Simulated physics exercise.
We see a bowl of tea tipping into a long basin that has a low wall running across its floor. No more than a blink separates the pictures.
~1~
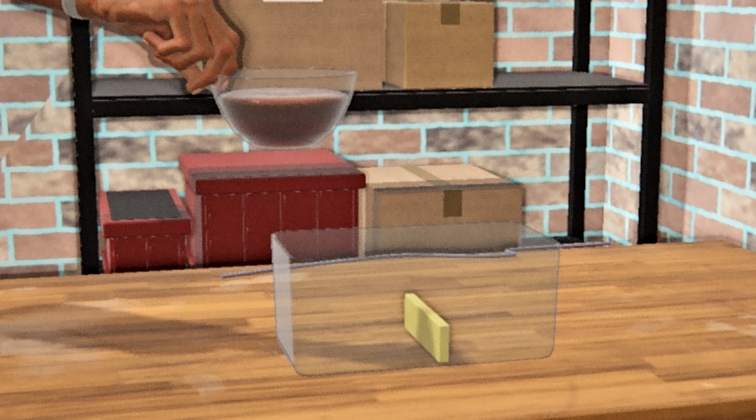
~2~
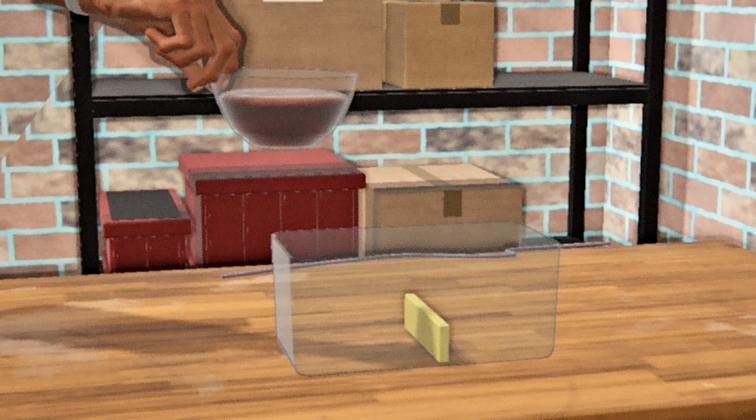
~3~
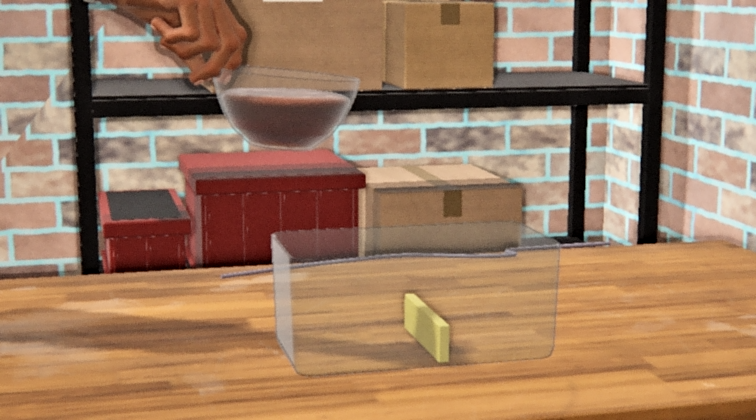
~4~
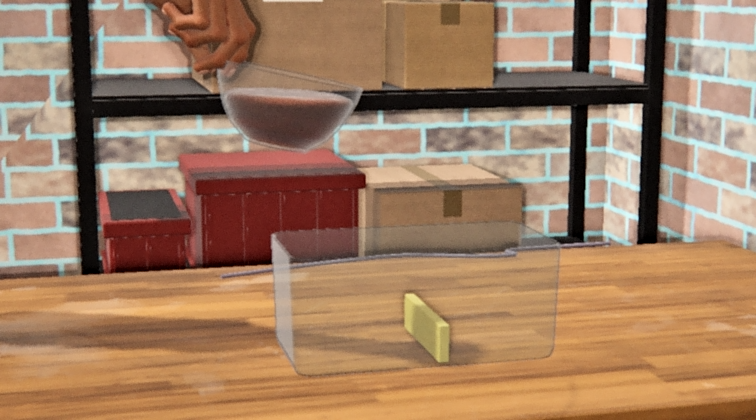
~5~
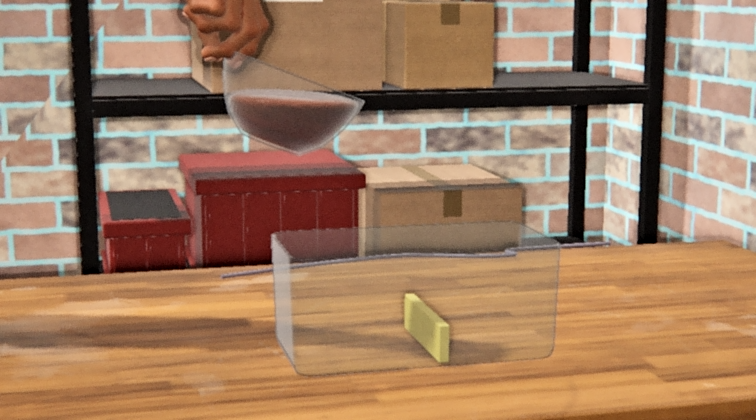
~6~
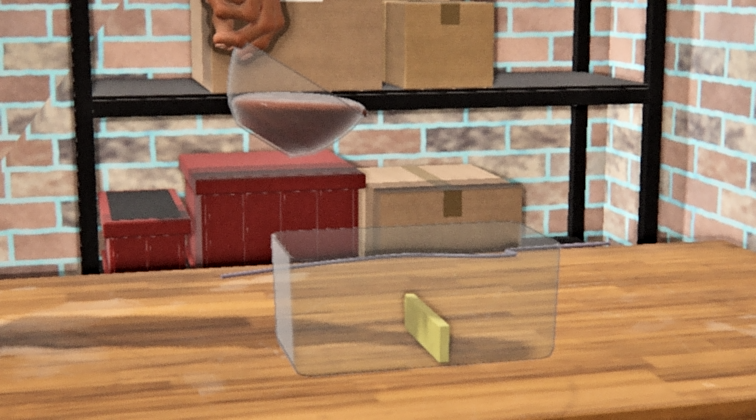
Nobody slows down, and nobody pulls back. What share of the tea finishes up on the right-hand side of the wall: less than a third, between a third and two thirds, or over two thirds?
I expect the share right of the wall to be below a third.
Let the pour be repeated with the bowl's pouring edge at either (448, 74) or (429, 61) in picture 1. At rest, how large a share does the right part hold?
Roughly 85 per cent, then roughly 80 per cent.
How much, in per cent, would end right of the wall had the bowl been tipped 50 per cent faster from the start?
Roughly 15 percent.
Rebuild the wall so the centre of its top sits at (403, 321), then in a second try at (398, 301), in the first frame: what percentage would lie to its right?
In order, near 50 and 55 in a hundred.
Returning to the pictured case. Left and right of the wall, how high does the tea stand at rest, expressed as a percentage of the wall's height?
Roughly 50 left of the wall, roughly 10 right of it.
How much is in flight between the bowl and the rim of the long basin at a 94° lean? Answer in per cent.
Roughly 40 per cent.
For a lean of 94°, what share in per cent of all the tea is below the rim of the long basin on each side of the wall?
I'd put the left part near 35 per cent and the right part near 10.
A moment on, the tilt is 94° and 16 per cent is still to pour, 37 is left of the wall and 9 right of it.
Next, the tilt is 113° and 0 per cent is still to pour, 86 is left of the wall and 13 right of it.
Then the tilt is 113° and 0 per cent is still to pour, 84 is left of the wall and 15 right of it.
Later the tilt is 113° and 0 per cent is still to pour, 83 is left of the wall and 16 right of it.
Finally, 83 per cent lies left of the wall, 16 right of it and 1 outside.
